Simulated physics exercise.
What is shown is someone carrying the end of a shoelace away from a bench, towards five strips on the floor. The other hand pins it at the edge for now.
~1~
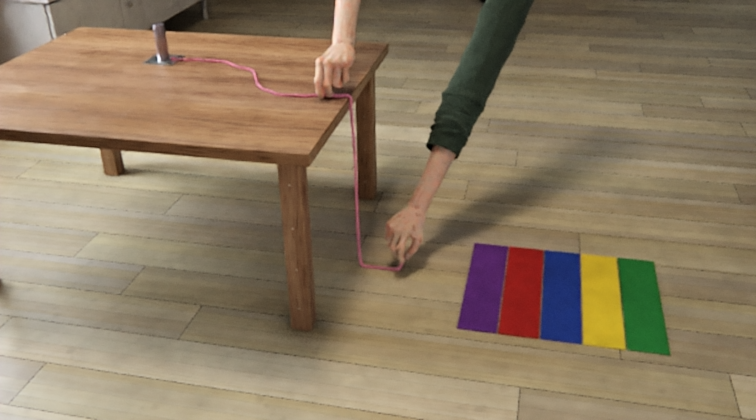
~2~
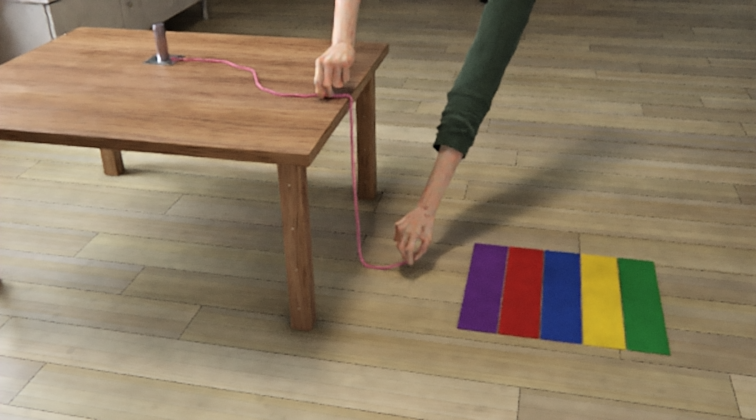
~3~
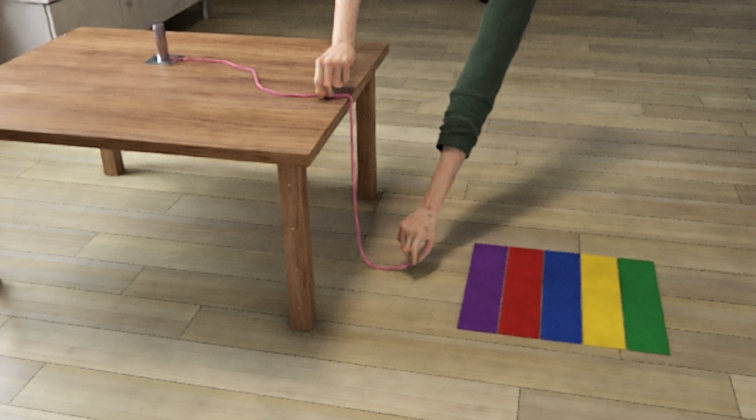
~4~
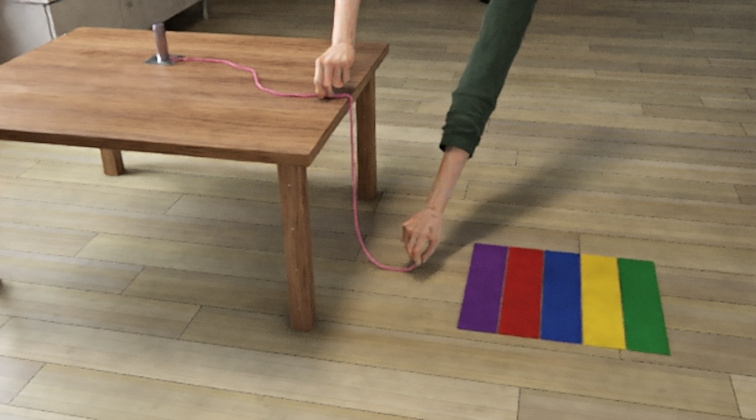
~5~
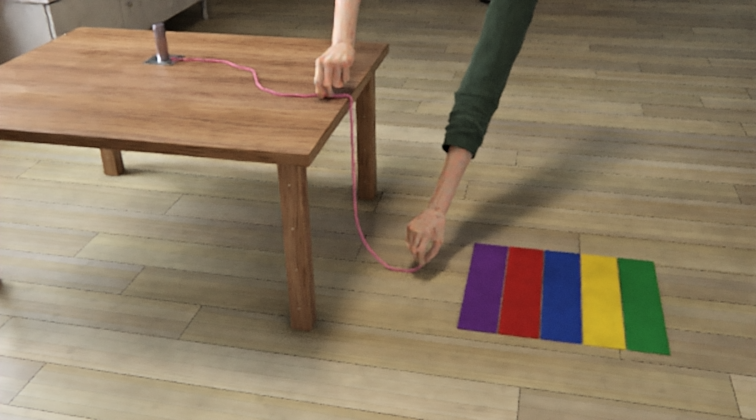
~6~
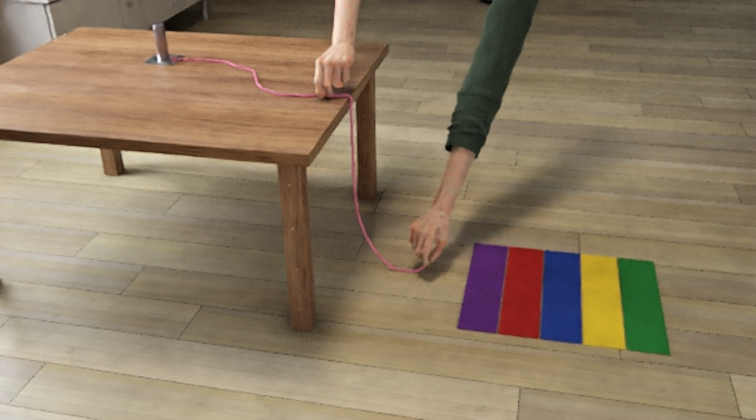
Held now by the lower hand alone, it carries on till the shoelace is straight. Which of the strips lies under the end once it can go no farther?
The blue one.
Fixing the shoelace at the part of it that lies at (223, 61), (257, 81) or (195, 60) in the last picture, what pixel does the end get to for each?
Approximately at (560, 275), at (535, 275) and at (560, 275), in that order.
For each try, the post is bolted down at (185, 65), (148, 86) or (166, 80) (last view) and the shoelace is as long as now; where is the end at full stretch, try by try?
The first try gives (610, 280), the second (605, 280) and the third (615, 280).
Soon after, end near (504, 270); over purple.
Then, end near (541, 274); over red.
At full stretch, end near (563, 276); over blue. The end stops over the blue strip.
